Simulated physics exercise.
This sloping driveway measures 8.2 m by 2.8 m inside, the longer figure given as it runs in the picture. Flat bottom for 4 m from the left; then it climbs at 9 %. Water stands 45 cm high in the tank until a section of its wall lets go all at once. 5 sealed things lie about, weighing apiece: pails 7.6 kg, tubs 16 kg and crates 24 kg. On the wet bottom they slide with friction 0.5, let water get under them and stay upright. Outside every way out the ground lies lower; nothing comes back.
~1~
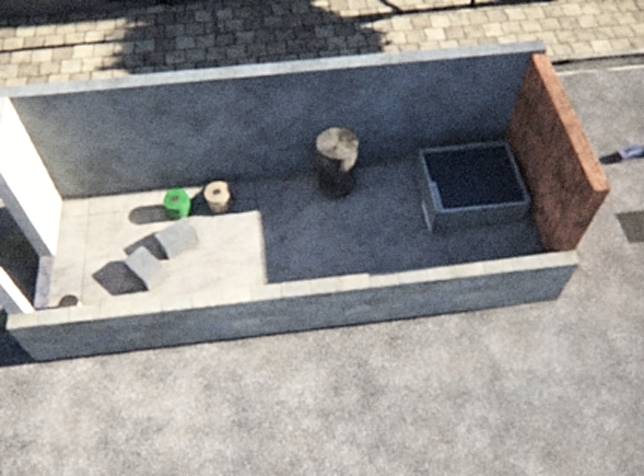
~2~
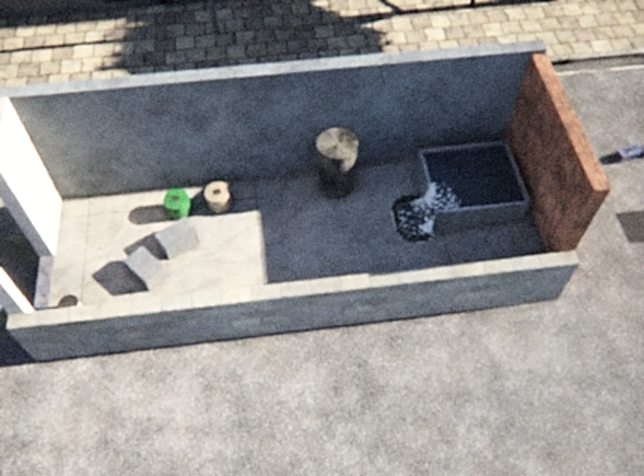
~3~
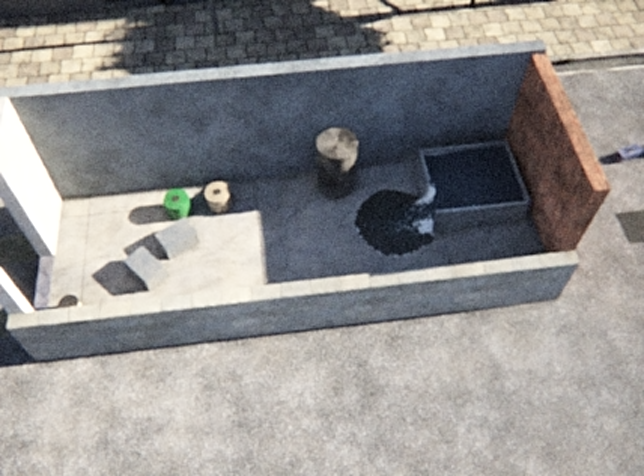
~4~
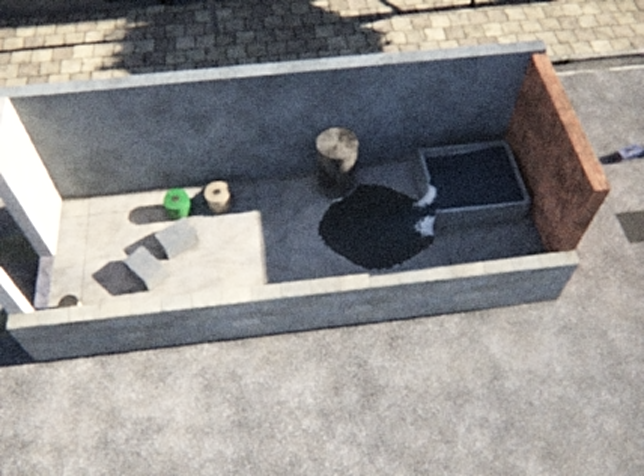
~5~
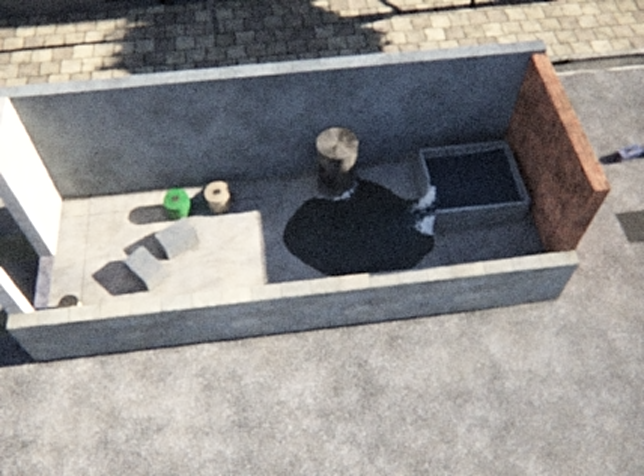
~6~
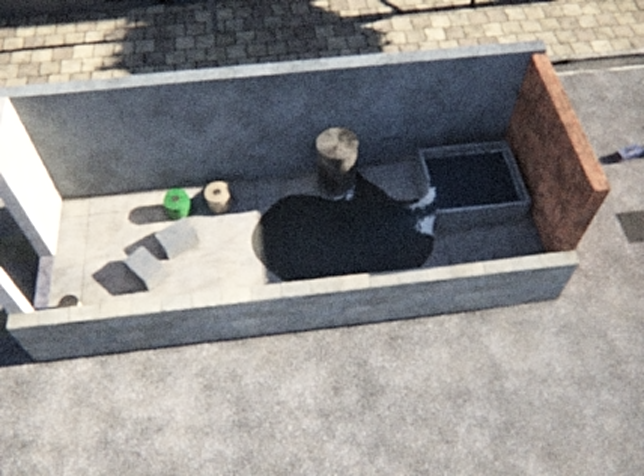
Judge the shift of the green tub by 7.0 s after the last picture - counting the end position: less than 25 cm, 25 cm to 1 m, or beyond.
The green tub hardly budges.
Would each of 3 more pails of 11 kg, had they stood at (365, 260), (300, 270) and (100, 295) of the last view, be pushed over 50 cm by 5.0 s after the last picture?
Each in order: Surpassed / surpassed / not reached.
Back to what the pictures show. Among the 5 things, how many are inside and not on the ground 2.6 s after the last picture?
At that time the total is 0.
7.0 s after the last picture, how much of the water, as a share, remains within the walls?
Around 66 per cent of the water is still in there.
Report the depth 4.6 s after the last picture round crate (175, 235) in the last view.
I'd say some 6 cm.
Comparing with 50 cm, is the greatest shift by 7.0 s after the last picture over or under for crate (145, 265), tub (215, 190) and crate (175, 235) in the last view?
Above the mark, below the mark, above the mark.
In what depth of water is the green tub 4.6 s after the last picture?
Depth: About 4 cm.
Then, 0.6 s after the last picture the green tub is near (176, 199), 0.0 m from its start, aground; 0 of 5 are out; 0 afloat.
Then, 2.6 s after the last picture the green tub is near (175, 198), 0.0 m from its start, aground; 1 of 5 are out; 0 afloat.
Then, 4.6 s after the last picture the green tub is near (175, 198), 0.0 m from its start, aground; 1 of 5 are out; 0 afloat.
Then, 7.0 s after the last picture the green tub is near (175, 198), 0.0 m from its start, aground; 1 of 5 are out; 0 afloat.
